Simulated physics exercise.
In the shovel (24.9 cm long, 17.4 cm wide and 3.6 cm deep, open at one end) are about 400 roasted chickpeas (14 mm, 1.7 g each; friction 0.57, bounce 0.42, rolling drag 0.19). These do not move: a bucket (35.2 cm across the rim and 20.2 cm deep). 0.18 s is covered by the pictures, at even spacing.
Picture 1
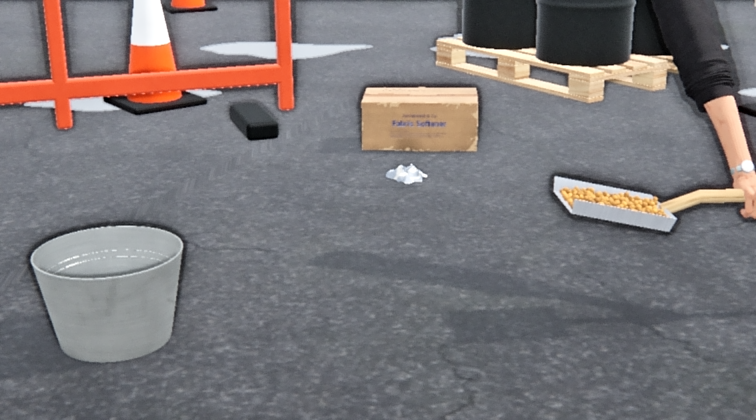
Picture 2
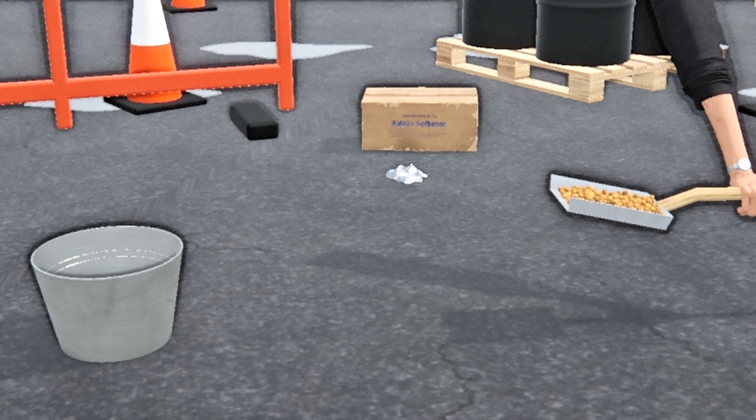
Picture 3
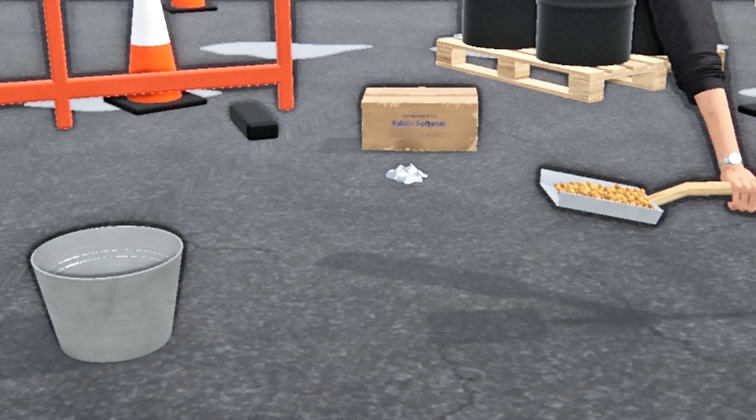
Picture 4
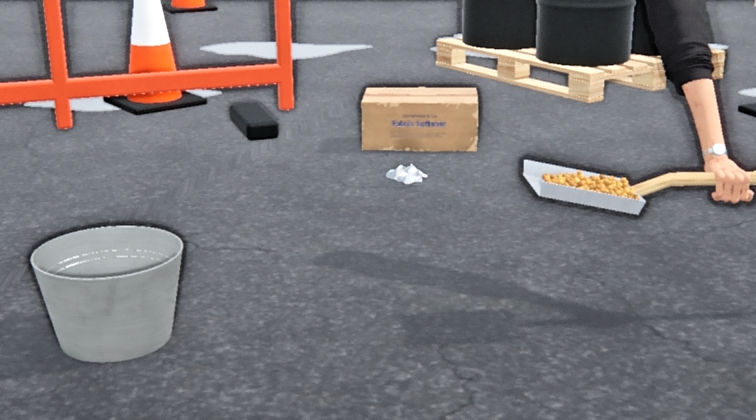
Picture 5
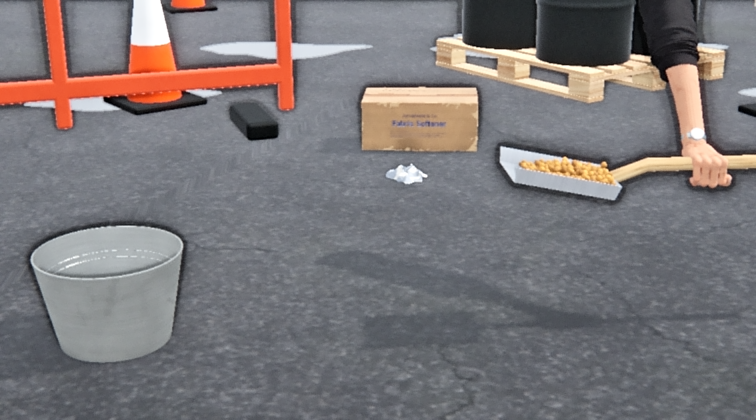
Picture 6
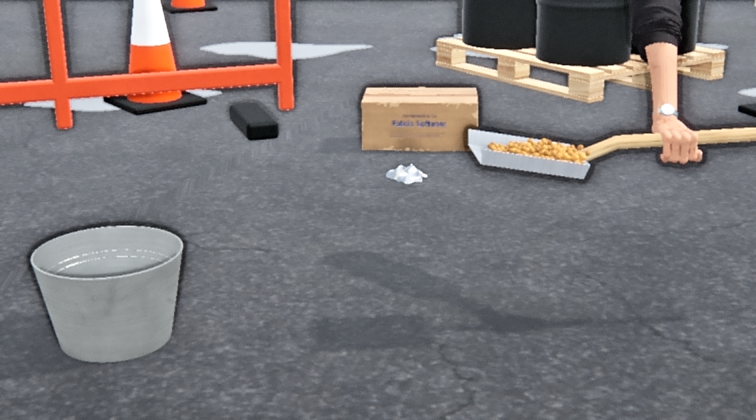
A hand moving a shovel of roasted chickpeas leftward and slightly upward above grey asphalt, near a cardboard box and grey bucket.
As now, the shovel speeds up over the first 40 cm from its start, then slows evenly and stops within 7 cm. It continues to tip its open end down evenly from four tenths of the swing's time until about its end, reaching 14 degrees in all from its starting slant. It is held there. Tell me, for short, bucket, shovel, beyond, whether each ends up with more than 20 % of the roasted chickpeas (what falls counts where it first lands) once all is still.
Short: Never surpasses one fifth; bucket: Never surpasses one fifth; shovel: Never surpasses one fifth; beyond: Surpasses one fifth.
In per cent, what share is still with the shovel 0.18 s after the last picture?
Share remaining: Near 0 per cent.
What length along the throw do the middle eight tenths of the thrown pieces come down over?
About 20 cm long.
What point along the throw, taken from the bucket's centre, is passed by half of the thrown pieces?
Offset: Approx. 80 cm beyond.
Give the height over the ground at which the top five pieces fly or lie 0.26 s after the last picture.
80 cm, give or take.
Then, 0.10 s after the last picture, tilt 1 degrees; shovel 85 %, in the air 15 %; middle of all pieces near (431, 87).
Then, 0.18 s after the last picture, tilt 2 degrees; in the air 100 %; middle of all pieces near (330, 49).
Then, 0.26 s after the last picture, tilt 2 degrees; in the air 100 %; middle of all pieces near (227, 38).
Then, 0.33 s after the last picture, tilt 2 degrees; in the air 100 %; middle of all pieces near (137, 50).
In the end, short 0 %, bucket 0 %, shovel 0 %, beyond 100 %.
